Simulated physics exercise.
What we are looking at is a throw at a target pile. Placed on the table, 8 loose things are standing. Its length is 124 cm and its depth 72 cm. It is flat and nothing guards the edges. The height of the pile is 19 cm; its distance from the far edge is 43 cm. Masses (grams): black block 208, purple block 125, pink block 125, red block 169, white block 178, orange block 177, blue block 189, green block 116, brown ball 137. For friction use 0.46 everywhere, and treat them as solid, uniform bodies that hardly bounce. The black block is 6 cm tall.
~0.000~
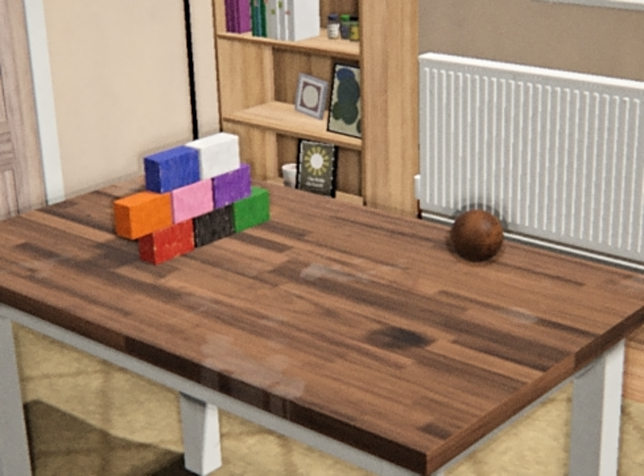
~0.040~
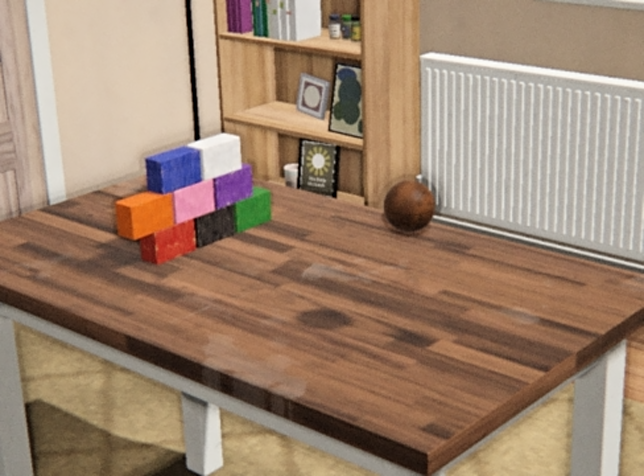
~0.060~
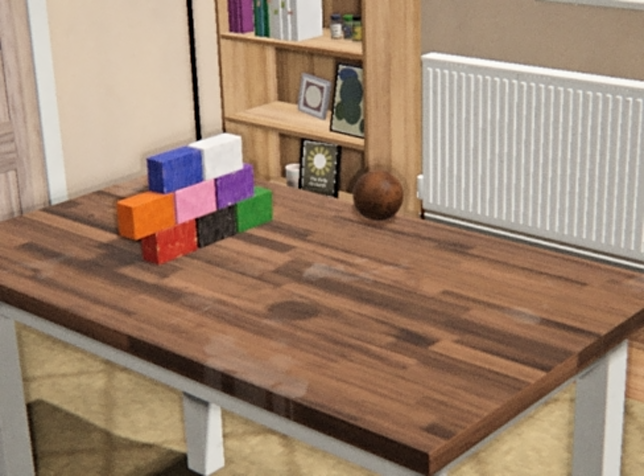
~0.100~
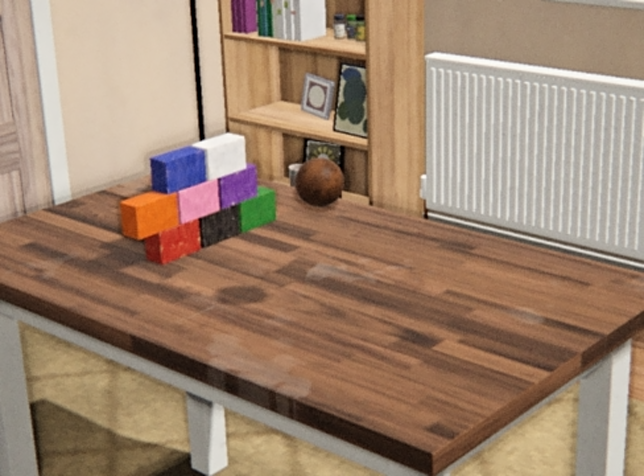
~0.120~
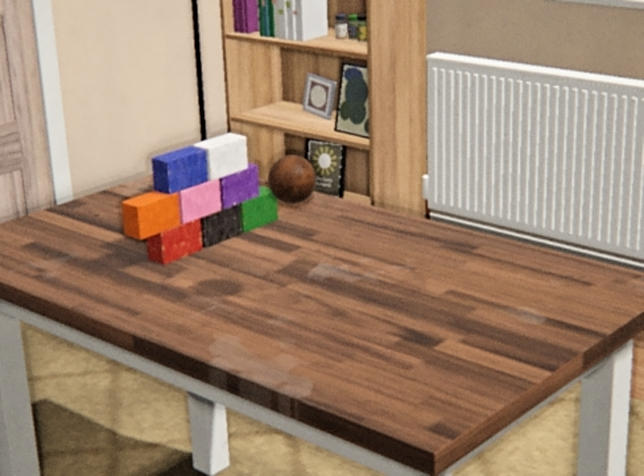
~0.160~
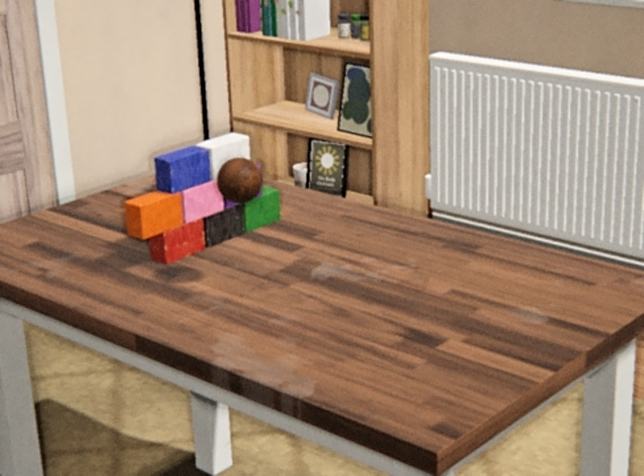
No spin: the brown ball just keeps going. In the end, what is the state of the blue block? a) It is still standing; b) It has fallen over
It has fallen over.
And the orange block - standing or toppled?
Here's what happens: The orange block comes down.
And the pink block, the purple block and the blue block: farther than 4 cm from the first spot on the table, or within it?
First, the pink block stays in its position; second, the purple block stays in its position; third, the blue block is moved away.
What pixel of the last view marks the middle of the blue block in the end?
Near (184, 225).
Around 0.26 s, brown ball near (157, 202); blue block at 5° to upright near (179, 164); orange block at 24° to upright; red block at 7° to upright.
Around 0.36 s, brown ball near (123, 235); blue block at 18° to upright near (170, 166); orange block at 49° to upright; pink block at 4° to upright.
Around 0.46 s, brown ball near (99, 250); blue block at 68° to upright near (164, 176); orange block on its side.
Around 0.56 s, brown ball near (89, 251); blue block on its side near (167, 215); orange block on its side.
Finally (1.0 s), on their side or leaning hard on the table, orange block and blue block; the other 6 still in place (within 4 cm). Final places as that camera would see them, blue block near (184, 224).
